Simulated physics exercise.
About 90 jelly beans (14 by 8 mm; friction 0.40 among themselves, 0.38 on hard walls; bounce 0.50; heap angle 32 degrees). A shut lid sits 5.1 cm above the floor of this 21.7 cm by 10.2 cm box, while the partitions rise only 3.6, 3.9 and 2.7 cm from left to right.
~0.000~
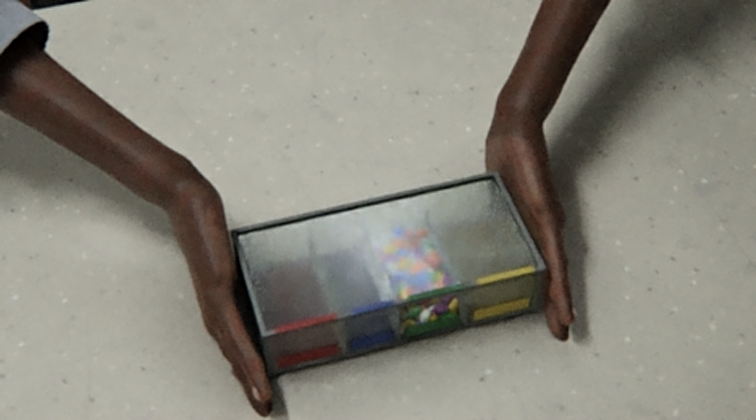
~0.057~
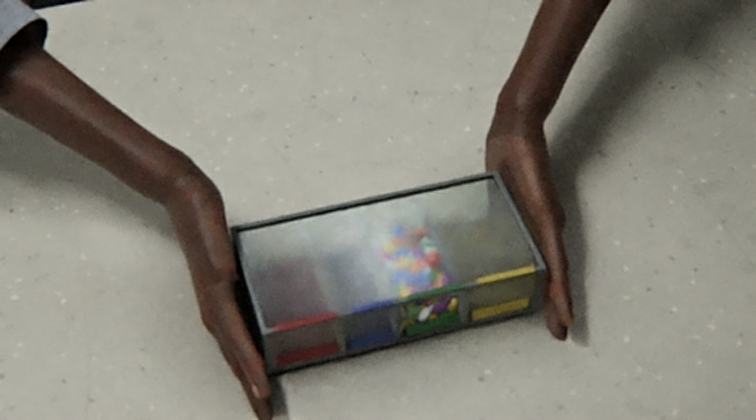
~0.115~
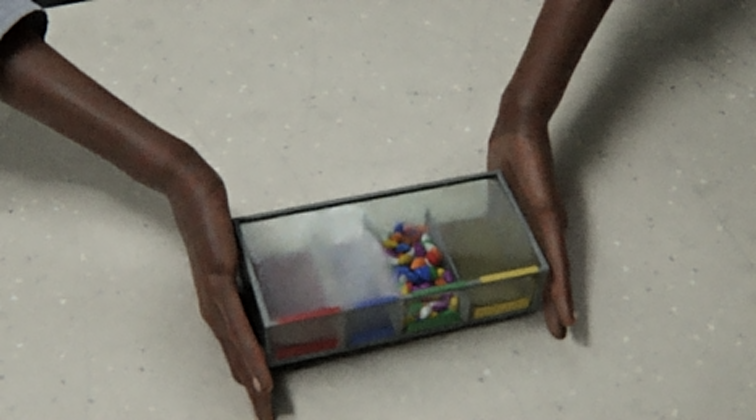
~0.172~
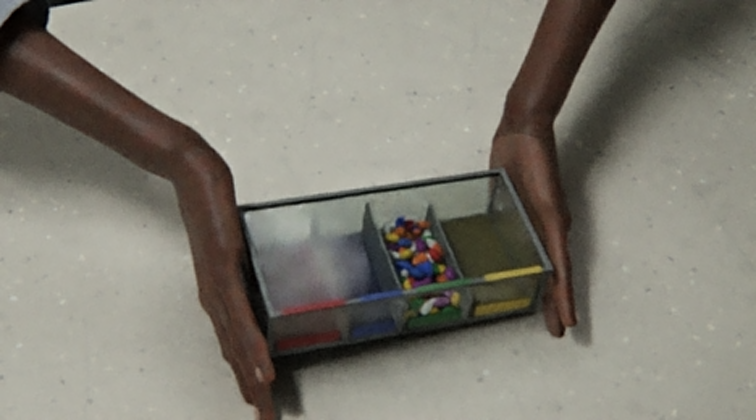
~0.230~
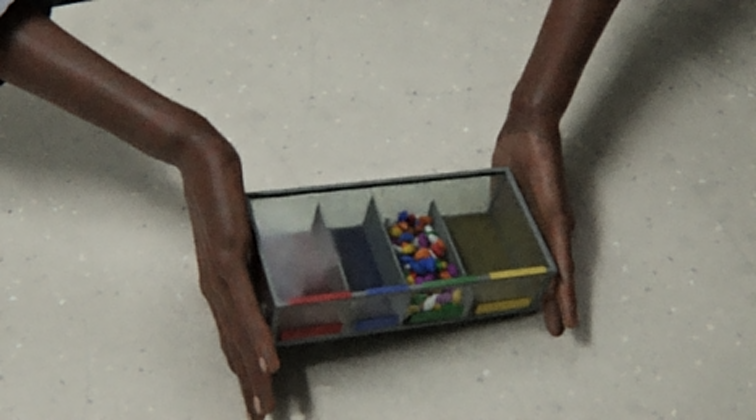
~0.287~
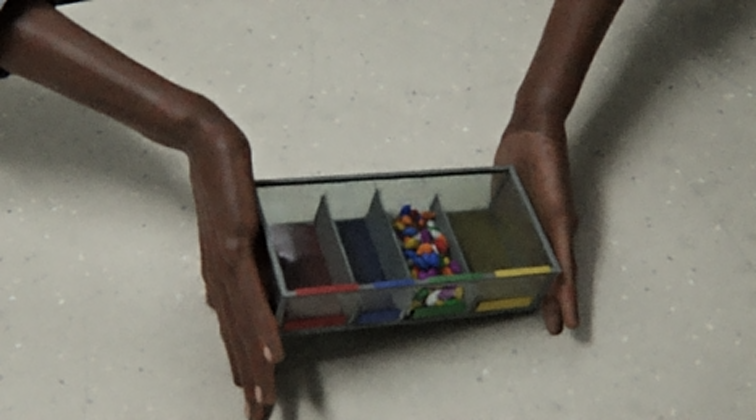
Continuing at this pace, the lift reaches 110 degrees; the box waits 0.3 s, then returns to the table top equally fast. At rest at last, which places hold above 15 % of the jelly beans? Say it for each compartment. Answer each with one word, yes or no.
Red compartment: No. Blue compartment: No. Green compartment: No. Yellow compartment: Yes.
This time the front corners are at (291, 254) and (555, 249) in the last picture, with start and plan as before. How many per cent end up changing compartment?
Estimate: Around 90 %.
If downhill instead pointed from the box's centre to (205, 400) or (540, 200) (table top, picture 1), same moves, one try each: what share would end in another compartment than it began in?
The share comes to about 30 in a hundred, then about 90 in a hundred.
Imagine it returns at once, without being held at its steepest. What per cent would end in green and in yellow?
Green 10, yellow 90.
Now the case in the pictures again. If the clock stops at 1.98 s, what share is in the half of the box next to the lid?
I'd put it at some 80 percent.
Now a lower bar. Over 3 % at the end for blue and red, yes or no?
So blue is a miss and red is a miss.
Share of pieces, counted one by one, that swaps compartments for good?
I'd put it at about 90 per cent.
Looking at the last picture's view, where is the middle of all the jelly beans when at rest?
About (496, 283).
After 1.98 s, tilt 110 degrees; green 10 %, yellow 90 %.
After 3.11 s, tilt 55 degrees; green 10 %, yellow 90 %.
After 4.21 s, tilt 0 degrees; green 10 %, yellow 90 %.
In the end, at 4.7 s, red 0 %, blue 0 %, green 10 %, yellow 90 %.
